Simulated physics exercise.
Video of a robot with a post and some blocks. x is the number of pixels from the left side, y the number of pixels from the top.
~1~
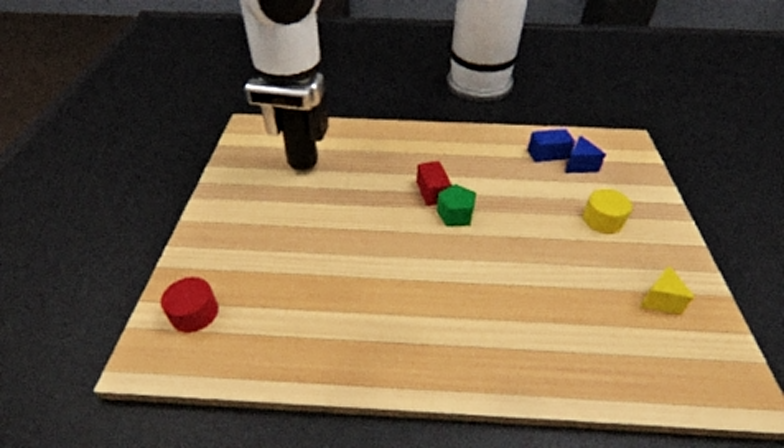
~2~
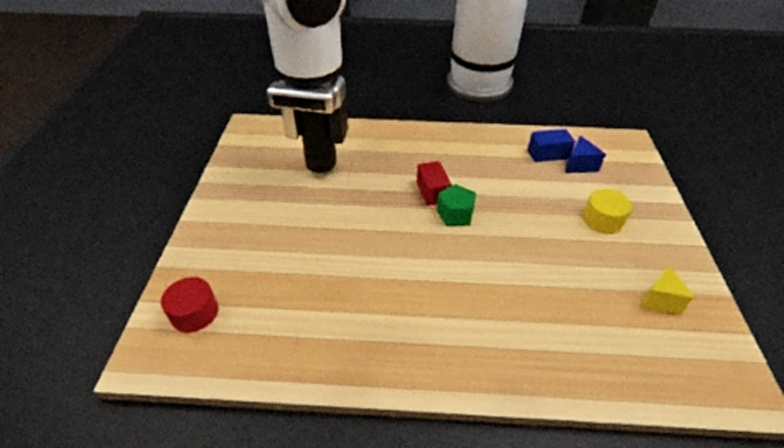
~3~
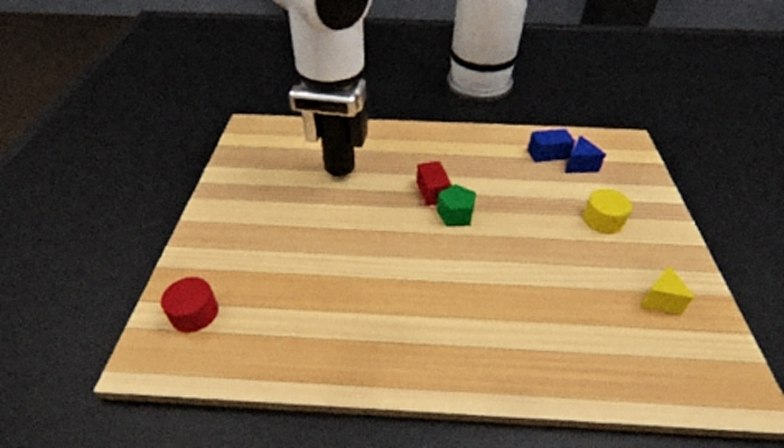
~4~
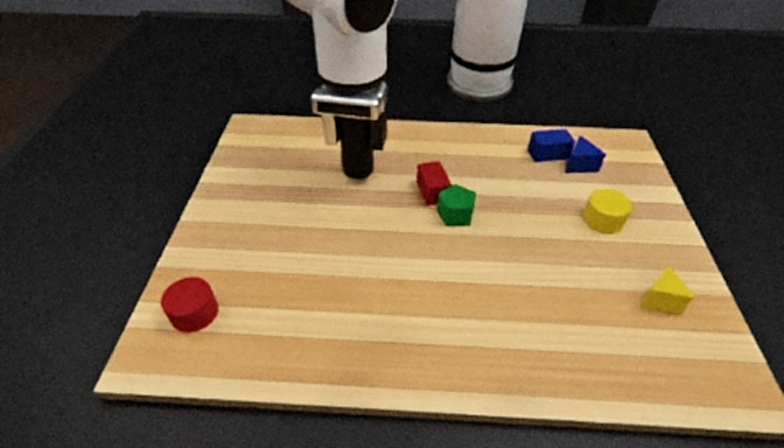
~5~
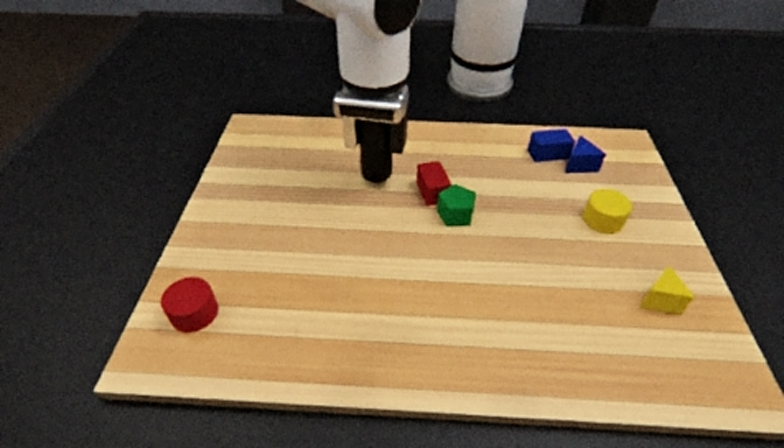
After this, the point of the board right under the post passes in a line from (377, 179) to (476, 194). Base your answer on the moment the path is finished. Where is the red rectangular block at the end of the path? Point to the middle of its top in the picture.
About (505, 189).
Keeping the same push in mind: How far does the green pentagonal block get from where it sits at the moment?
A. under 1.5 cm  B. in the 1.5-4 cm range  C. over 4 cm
Answer: B.
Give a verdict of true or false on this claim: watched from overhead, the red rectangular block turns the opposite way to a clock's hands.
False - the claim does not hold.
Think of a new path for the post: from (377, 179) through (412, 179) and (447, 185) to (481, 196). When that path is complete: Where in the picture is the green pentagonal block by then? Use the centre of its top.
In the picture, it is at (469, 213).
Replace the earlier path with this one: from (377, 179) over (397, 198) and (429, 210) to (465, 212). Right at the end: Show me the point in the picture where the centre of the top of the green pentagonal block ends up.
So, by the moment the path ends, you'll find the top centre of the green pentagonal block at (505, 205).
What follows on the original path. One third of the way, post (410, 177); red rectangular block (440, 174).
Two thirds of the way, post (444, 182); red rectangular block (472, 180), turned 35° clockwise; green pentagonal block (469, 205), turned 55° clockwise.
At the end, post (477, 187); red rectangular block (505, 189), turned 65° clockwise; green pentagonal block (470, 206), turned 60° clockwise.
